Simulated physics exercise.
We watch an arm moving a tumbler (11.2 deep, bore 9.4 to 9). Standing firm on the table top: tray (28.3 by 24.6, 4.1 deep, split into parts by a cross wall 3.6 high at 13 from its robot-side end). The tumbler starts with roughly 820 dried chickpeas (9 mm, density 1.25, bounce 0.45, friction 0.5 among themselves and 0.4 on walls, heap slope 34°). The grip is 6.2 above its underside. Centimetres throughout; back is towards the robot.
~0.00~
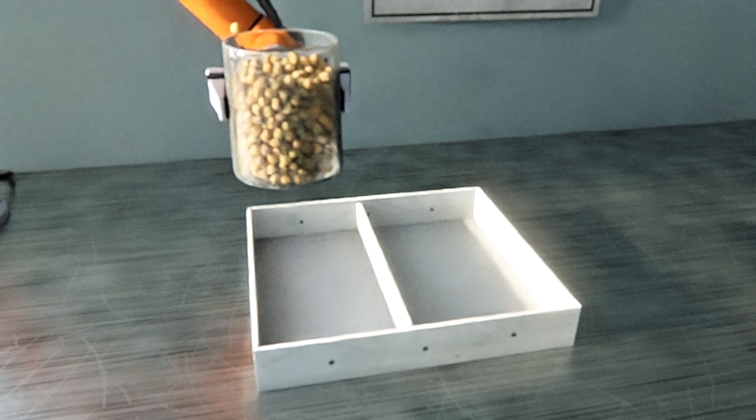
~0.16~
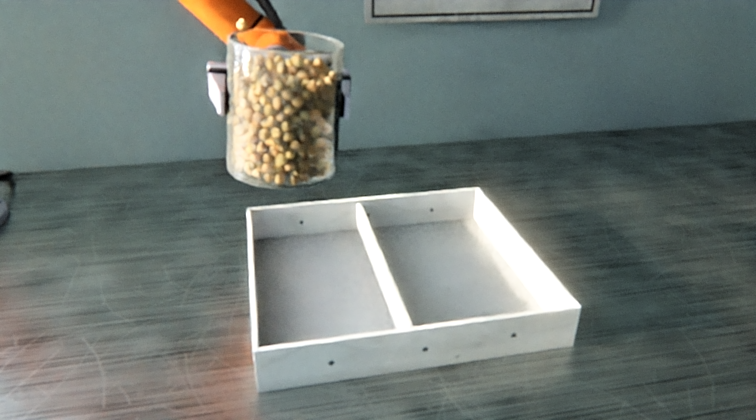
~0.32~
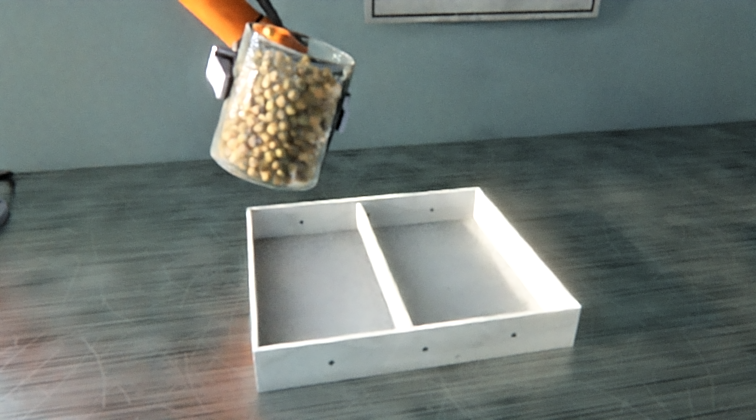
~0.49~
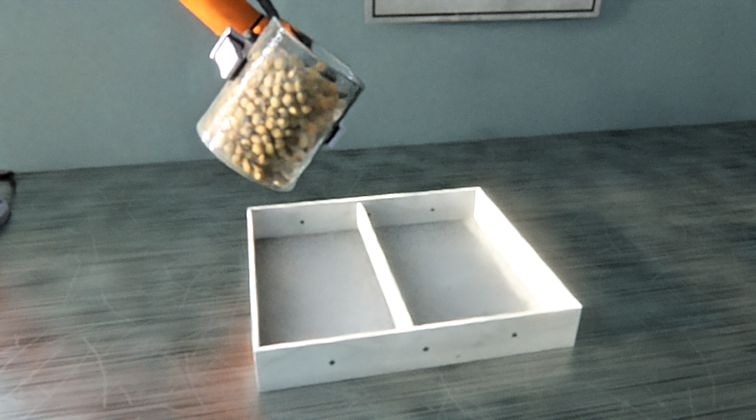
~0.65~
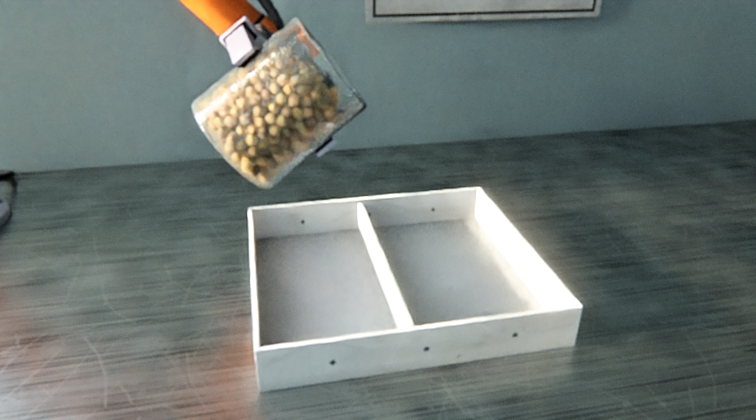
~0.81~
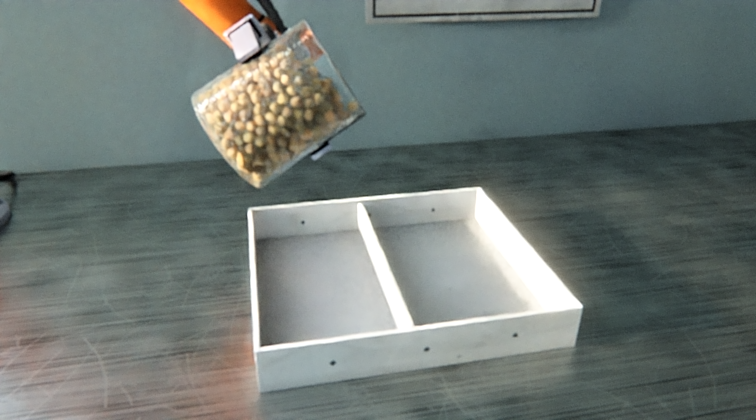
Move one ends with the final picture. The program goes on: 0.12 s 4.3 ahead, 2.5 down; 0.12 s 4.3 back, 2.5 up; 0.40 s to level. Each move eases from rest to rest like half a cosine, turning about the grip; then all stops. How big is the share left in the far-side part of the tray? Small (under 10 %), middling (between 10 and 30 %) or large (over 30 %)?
In the far-side part of the tray the share is small, under 10 %.
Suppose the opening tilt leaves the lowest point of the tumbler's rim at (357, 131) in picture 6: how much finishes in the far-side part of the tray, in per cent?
Some 20 per cent.
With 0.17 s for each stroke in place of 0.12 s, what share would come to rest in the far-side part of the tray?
Then about 0 per cent.
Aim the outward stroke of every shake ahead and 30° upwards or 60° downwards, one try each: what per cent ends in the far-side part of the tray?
About 25 and 0 per cent.
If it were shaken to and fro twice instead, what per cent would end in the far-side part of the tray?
In that case some 10 per cent.
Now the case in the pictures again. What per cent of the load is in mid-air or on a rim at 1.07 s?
Some 4 per cent.
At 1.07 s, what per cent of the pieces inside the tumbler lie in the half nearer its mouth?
Roughly 40 per cent.
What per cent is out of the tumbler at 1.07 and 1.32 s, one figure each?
About 5, 5.
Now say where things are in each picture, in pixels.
In the first picture, tumbler middle at (285, 108), level; upper third of the load around (285, 89), from x 235 to 335, top at y 30; 823 in the tumbler.
In the second picture, tumbler middle at (285, 108), tilted 6° forward; upper third of the load around (283, 89), from x 235 to 335, top at y 25.
In the third picture, tumbler middle at (283, 108), tilted 20° forward; upper third of the load around (279, 89), from x 220 to 340, top at y 30.
In the fourth picture, tumbler middle at (282, 107), tilted 38° forward; upper third of the load around (276, 88), from x 210 to 340, top at y 55.
In the fifth picture, tumbler middle at (281, 106), tilted 52° forward; upper third of the load around (274, 86), from x 205 to 340, top at y 50.
In the sixth picture, tumbler middle at (281, 106), tilted 58° forward; upper third of the load around (271, 87), from x 205 to 350, top at y 50; 823 in the tumbler.
After 1.07 s, tilted 58° forward, highest piece 24 above the table; 786 in the tumbler, 37 in flight or on a rim.
After 1.32 s, tilted 13° forward, highest piece 25 above the table; 771 in the tumbler, 43 in the far-side part, 7 in the robot-side part, 2 in flight or on a rim.
After 1.65 s, level, highest piece 26 above the table; 771 in the tumbler, 44 in the far-side part, 7 in the robot-side part, 1 on the table or floor.
After 2.70 s, level, highest piece 26 above the table; 771 in the tumbler, 44 in the far-side part, 7 in the robot-side part, 1 on the table or floor.
At rest, 771 in the tumbler, 44 in the far-side part, 7 in the robot-side part, 1 on the table or floor. That is 5 % in the far-side part of the tray.
